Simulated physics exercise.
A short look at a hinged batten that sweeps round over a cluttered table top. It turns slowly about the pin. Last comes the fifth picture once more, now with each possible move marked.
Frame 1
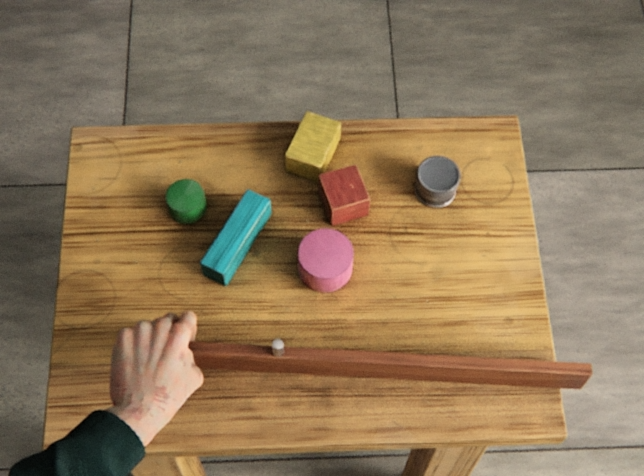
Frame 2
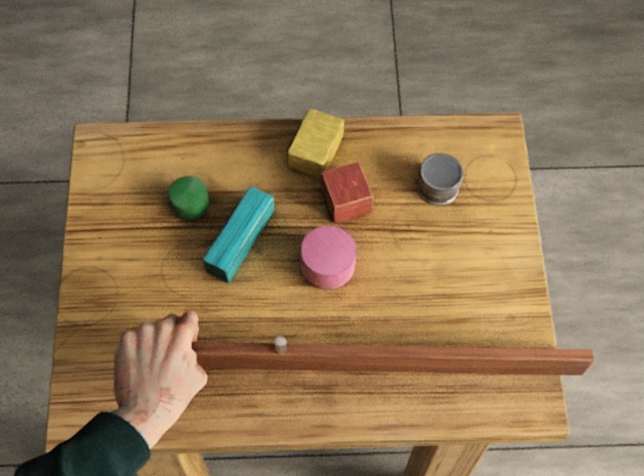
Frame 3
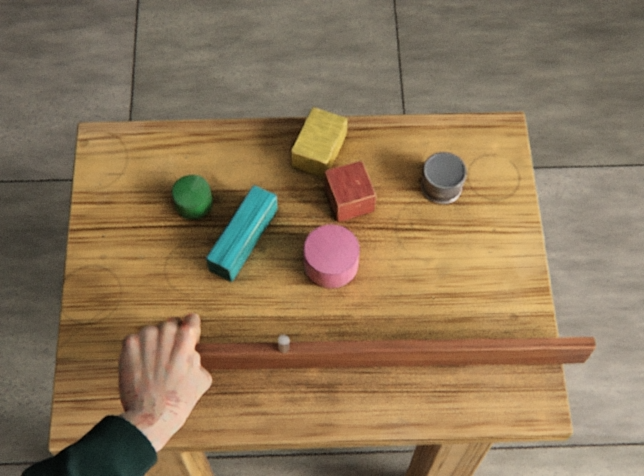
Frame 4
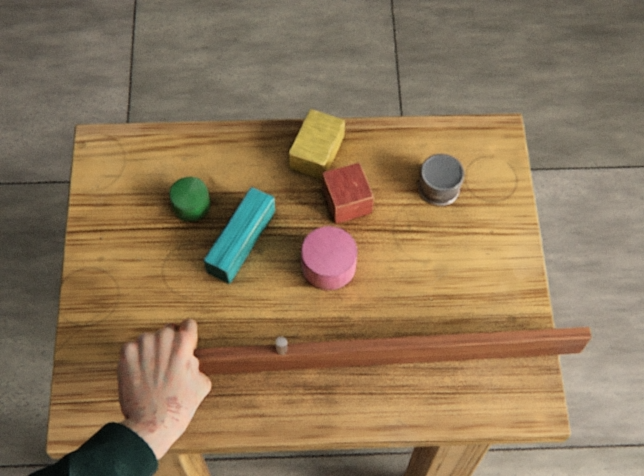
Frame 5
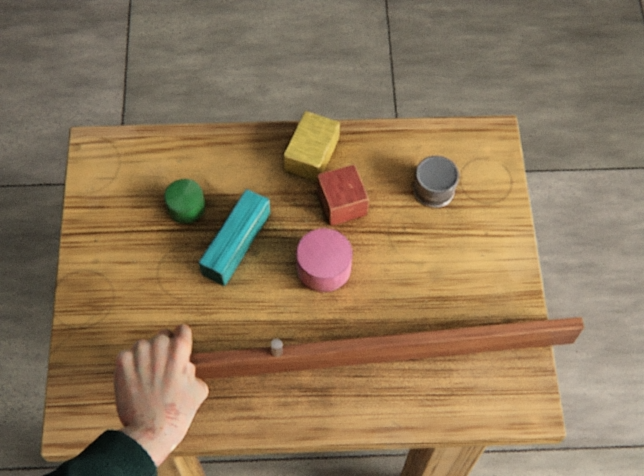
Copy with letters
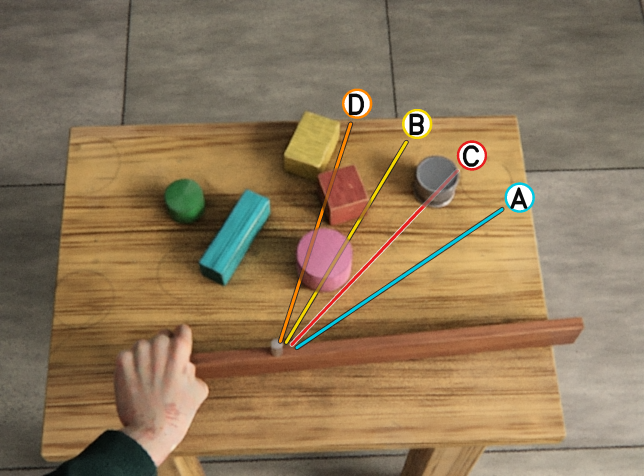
A long reddish-brown batten turns slowly about its pin, its right end swinging upward.
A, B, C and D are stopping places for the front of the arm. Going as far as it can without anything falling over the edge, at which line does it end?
The farthest safe stop is D.
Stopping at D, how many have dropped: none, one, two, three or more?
In all, none.
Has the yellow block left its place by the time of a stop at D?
Yes.
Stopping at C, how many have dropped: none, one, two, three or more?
By then, none.
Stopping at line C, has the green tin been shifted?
No.
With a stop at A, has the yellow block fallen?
By then, no.
On the marked copy, A at (403, 276); B at (349, 237); C at (378, 254); D at (317, 226).
Taking D. A third of the way, arm (412, 275); yellow block (312, 147); grey tin (436, 182).
Two thirds of the way, arm (364, 232); grey tin (397, 154); pink tin (315, 255).
When it is over, arm (321, 214); grey tin (328, 118); yellow block (290, 134); nothing has fallen.
As for the rest, A is safe but short; B is safe but short; C is safe but short.
